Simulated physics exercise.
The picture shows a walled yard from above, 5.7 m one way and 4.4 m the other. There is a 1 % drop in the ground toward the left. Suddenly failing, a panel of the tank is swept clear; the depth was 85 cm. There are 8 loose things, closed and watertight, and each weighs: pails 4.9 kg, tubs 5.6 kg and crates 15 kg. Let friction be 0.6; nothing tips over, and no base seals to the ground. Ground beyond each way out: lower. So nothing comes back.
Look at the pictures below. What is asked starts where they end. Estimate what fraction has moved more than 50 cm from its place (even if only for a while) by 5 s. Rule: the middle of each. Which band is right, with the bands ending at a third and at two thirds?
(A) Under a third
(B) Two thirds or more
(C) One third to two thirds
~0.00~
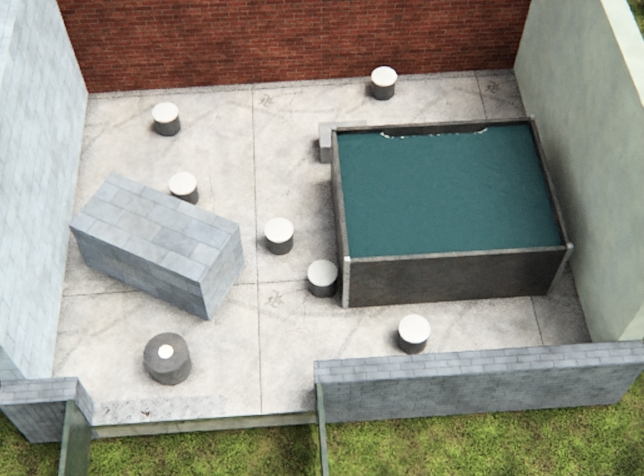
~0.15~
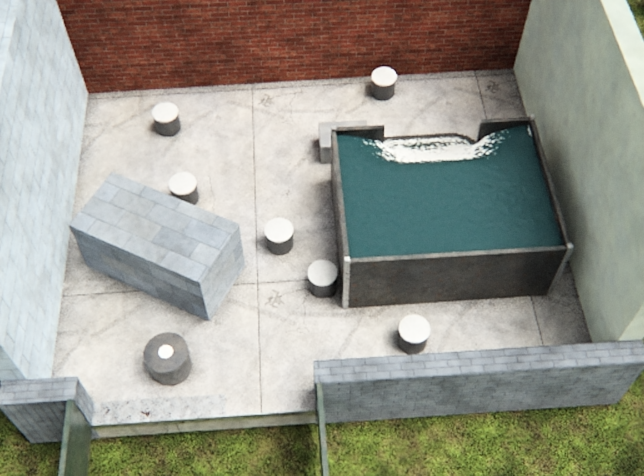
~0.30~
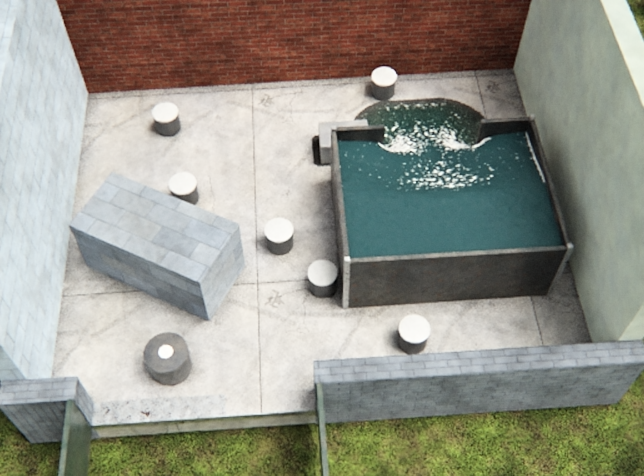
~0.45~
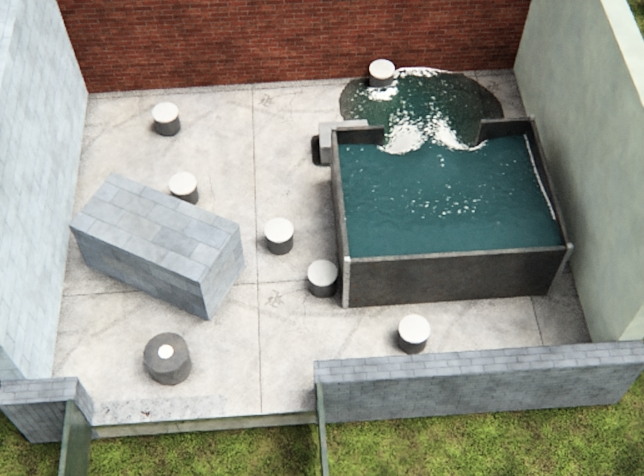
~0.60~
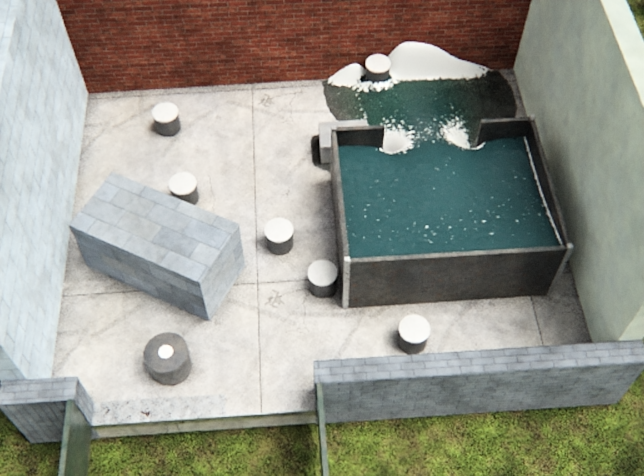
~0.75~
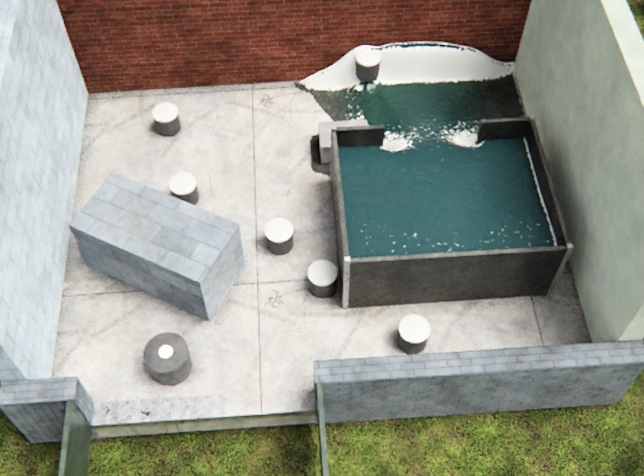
Answer: C.
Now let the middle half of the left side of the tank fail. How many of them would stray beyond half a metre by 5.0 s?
That gives 6 of them.
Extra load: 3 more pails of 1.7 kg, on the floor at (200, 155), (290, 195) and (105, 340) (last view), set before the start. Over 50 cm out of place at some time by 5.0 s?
Reading them off in order: Clears the mark, not beyond, clears the mark.
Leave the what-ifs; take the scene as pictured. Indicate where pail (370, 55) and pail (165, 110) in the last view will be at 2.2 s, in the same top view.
I'd say close to (98, 187) and close to (86, 137).
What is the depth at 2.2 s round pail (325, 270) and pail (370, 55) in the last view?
Around 0 cm and 4 cm.
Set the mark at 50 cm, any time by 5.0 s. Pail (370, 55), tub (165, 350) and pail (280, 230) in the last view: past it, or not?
Beyond the mark, within the mark, within the mark.
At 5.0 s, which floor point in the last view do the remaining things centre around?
Mean position: Approximately (209, 259).
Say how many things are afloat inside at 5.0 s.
Just then, the number is 4.
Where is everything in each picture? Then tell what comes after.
A pail at (384, 76) rests on the ground; a pail at (279, 230), on the bottom; water covers 3.9 m2; 0 of 8 have shifted, in the first picture.
A pail at (384, 76), on the bottom; a pail at (279, 230), on the bottom; 4.6 m2 under water; 0 of 8 have shifted, in the second picture.
A pail at (384, 76), on the bottom; a pail at (279, 230) rests on the ground; water covers 5.7 m2; 0 of 8 have shifted, in the third picture.
A pail at (382, 68), on the bottom, 14 cm from its start; a pail at (279, 230) rests on the ground; 6.7 m2 under water; 1 of 8 have shifted, in the fourth picture.
A pail at (378, 63) floats, 16 cm from its start; a pail at (279, 230) rests on the ground; water covers 7.2 m2; 1 of 8 have shifted, in the fifth picture.
A pail at (368, 56), afloat, 25 cm from its start; a pail at (279, 230), on the bottom; water covers 7.4 m2; 1 of 8 have shifted, in the sixth picture.
After 1.1 s 1 of 8 are over 50 cm from their spots; 1 afloat.
After 2.2 s 2 of 8 are over 50 cm from their spots; 1 afloat.
After 3.5 s 2 of 8 are over 50 cm from their spots; 3 afloat.
After 5.0 s 4 of 8 are over 50 cm from their spots, and 4 have been at some point; 4 afloat.
